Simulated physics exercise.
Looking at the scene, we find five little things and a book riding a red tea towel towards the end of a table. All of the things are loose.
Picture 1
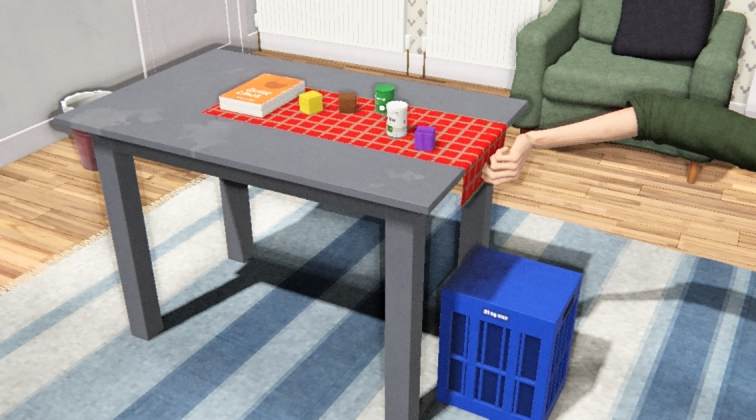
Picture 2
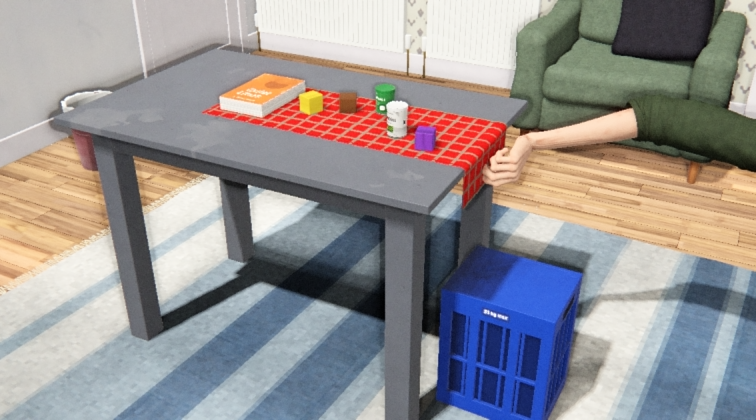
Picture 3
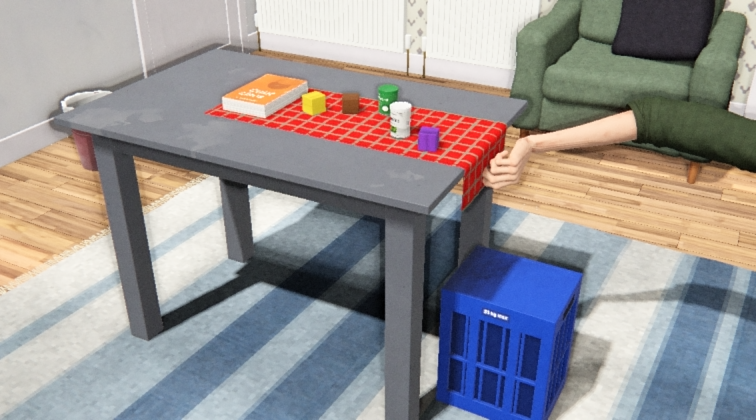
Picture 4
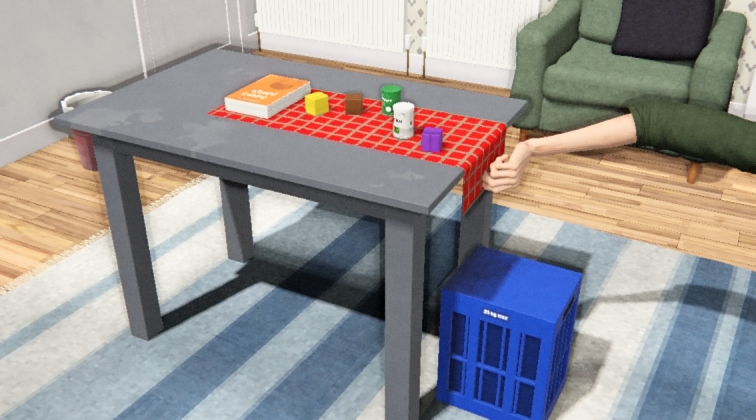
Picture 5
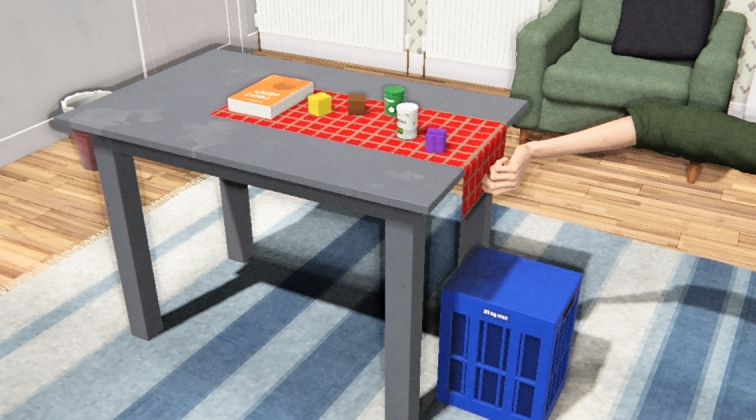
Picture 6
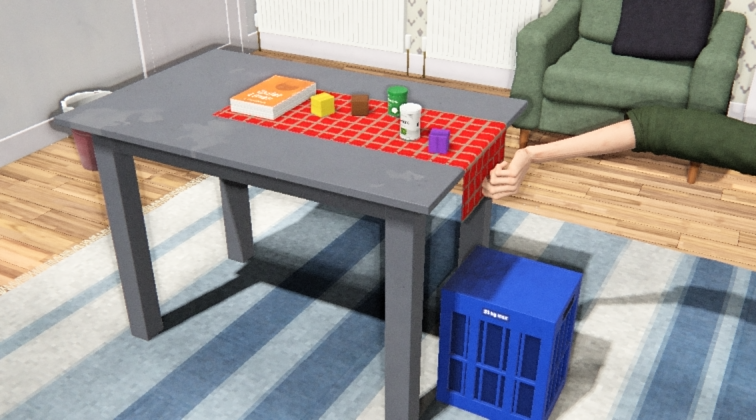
In a room with a wooden floor and a striped blue and white rug, a grey table is seen from slightly above by a still camera. An orange and white book, yellow, brown and purple cubes, and green and white cans sit on a red checked cloth, with a blue crate below and a green armchair behind. A hand at the right edge draws the cloth slowly downward, and everything on it shifts slightly right together.
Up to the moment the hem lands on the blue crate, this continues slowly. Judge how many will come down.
So in the end, the top is short a pair of items, that's it.
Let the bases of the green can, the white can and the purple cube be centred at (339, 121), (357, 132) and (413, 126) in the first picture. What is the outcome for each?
Outcome: The green can is still in place, the white can is still in place, the purple cube is gone.
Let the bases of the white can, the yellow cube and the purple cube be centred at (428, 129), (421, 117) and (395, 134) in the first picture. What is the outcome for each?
The white can ends up off the top, the yellow cube ends up off the top, the purple cube ends up off the top.
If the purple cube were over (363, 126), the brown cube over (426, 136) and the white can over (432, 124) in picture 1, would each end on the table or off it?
The purple cube is still on top, the brown cube is off the top and the white can is off the top.
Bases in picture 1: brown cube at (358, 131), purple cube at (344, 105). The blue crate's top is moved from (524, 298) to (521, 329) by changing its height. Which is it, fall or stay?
The brown cube? Lost. The purple cube? Safe.
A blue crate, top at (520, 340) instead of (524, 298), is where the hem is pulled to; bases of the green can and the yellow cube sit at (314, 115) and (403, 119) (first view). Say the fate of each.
Green can stays, yellow cube is gone.
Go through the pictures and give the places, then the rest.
The first picture shows hem (462, 208); purple cube (425, 130); white can (397, 105); green can (385, 87); brown cube (348, 95); yellow cube (311, 94); top of the crate (524, 298).
The second picture shows hem (463, 210); purple cube (426, 130).
The third picture shows hem (461, 212); white can (401, 105).
The fourth picture shows hem (463, 216); green can (391, 89); top of the crate (524, 298).
The fifth picture shows hem (462, 219); brown cube (357, 97).
The sixth picture shows hem (461, 223); purple cube (440, 133); white can (411, 107); green can (398, 90); brown cube (360, 97); yellow cube (322, 96).
Early on, hem near (482, 247); purple cube gone.
Midway, hem on the crate; purple cube and white can gone.
Finally, hem on the crate; purple cube and white can gone. It carries off two.
